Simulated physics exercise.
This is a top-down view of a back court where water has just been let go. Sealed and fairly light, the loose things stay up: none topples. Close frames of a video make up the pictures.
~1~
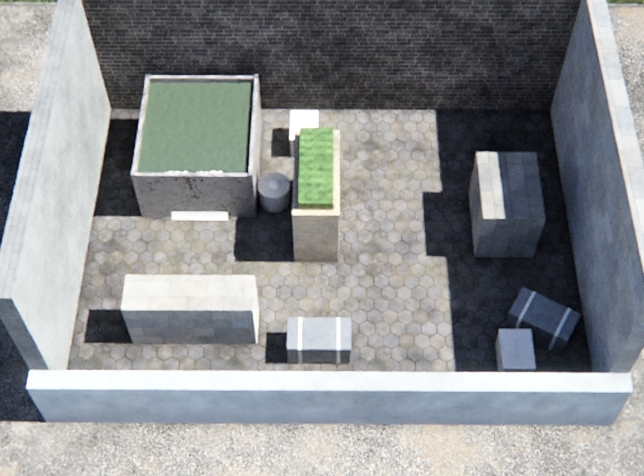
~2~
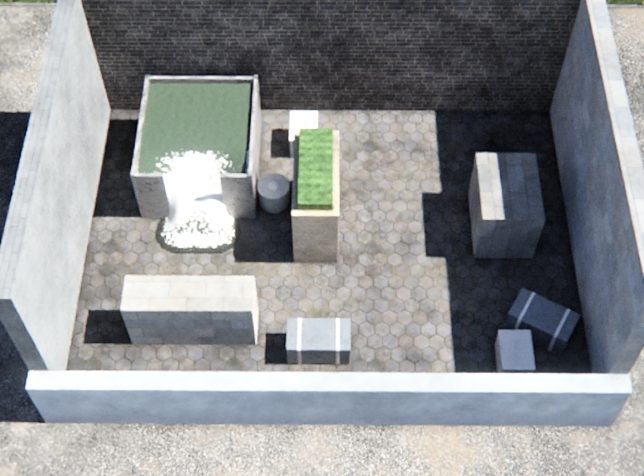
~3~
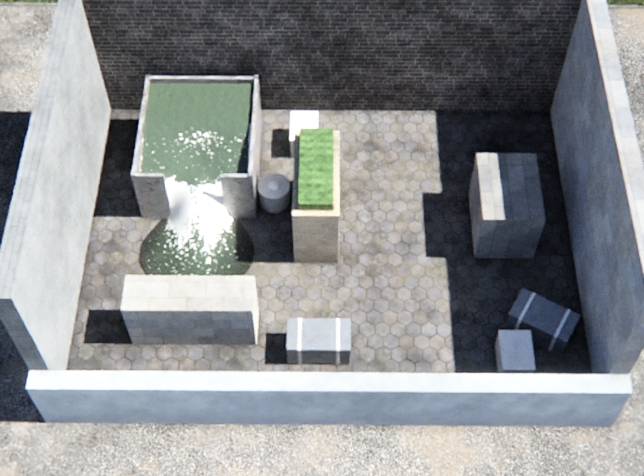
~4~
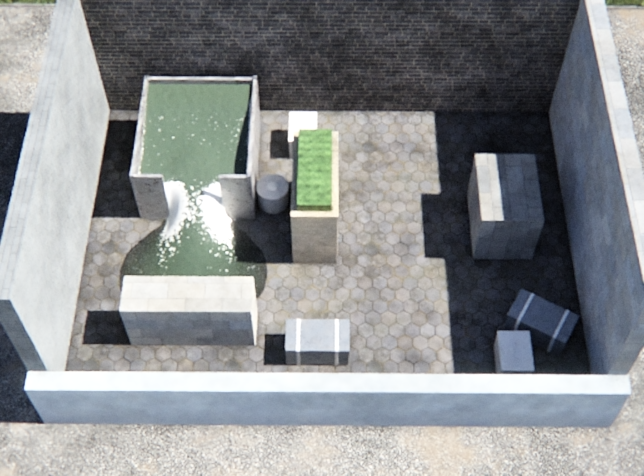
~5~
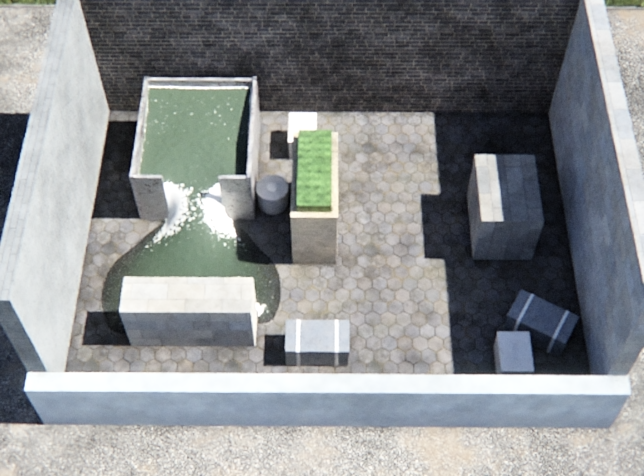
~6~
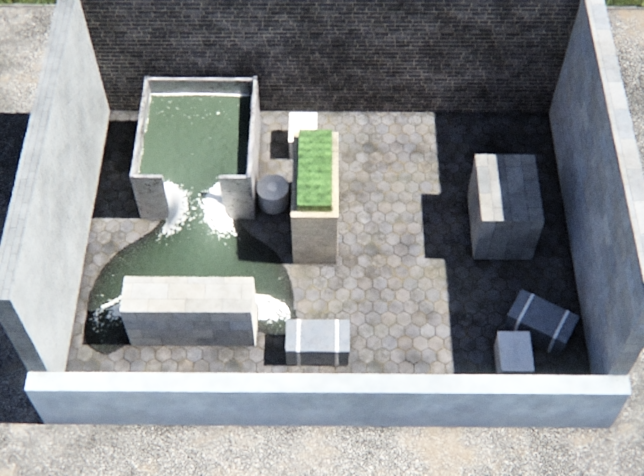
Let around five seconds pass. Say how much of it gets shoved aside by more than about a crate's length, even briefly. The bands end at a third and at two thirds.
Middle band.
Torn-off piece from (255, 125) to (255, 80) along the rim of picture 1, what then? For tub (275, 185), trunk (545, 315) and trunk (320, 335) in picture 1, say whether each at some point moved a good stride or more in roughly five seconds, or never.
First stays short of it, second covers that distance, third stays short of it.
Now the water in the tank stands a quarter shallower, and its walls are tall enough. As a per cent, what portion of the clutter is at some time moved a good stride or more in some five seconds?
Near 40 % of the lot.
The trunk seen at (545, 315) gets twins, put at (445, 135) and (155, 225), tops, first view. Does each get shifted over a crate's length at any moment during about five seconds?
Answers in the order given: Stayed within the threshold, went past the threshold.
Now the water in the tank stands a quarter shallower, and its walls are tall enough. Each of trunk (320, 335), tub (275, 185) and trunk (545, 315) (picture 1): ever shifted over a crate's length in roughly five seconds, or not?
Taking them as listed - the full distance for the first, a shorter distance for the second, a shorter distance for the third.
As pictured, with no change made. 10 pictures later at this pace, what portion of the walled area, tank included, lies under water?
I'd estimate around 55 percent.
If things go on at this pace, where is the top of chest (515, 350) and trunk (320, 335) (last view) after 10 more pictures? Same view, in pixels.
The first top is near (545, 360) and the second near (318, 362).
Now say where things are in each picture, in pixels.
A trunk at (319, 333) rests on the ground; a chest at (517, 349) rests on the ground; 0 of 5 have shifted, in the first frame.
A trunk at (319, 334), on the bottom; a chest at (517, 349), on the bottom; 0 of 5 have shifted, in the second frame.
A trunk at (319, 334) rests on the ground; a chest at (517, 350), on the bottom; 0 of 5 have shifted, in the third frame.
A trunk at (318, 335), on the bottom; a chest at (516, 350) rests on the ground; 0 of 5 have shifted, in the fourth frame.
A trunk at (317, 336) rests on the ground; a chest at (516, 351) rests on the ground; 0 of 5 have shifted, in the fifth frame.
A trunk at (318, 335) rests on the ground; a chest at (516, 351), on the bottom; 0 of 5 have shifted, in the sixth frame.
A moment on, 0 of 5 are well off their spots; 0 afloat.
Next, 0 of 5 are well off their spots; 0 afloat.
Later, 2 of 5 are well off their spots; 2 afloat.
In the end, 3 of 5 are well off their spots, and 3 have been at some point; 3 afloat.
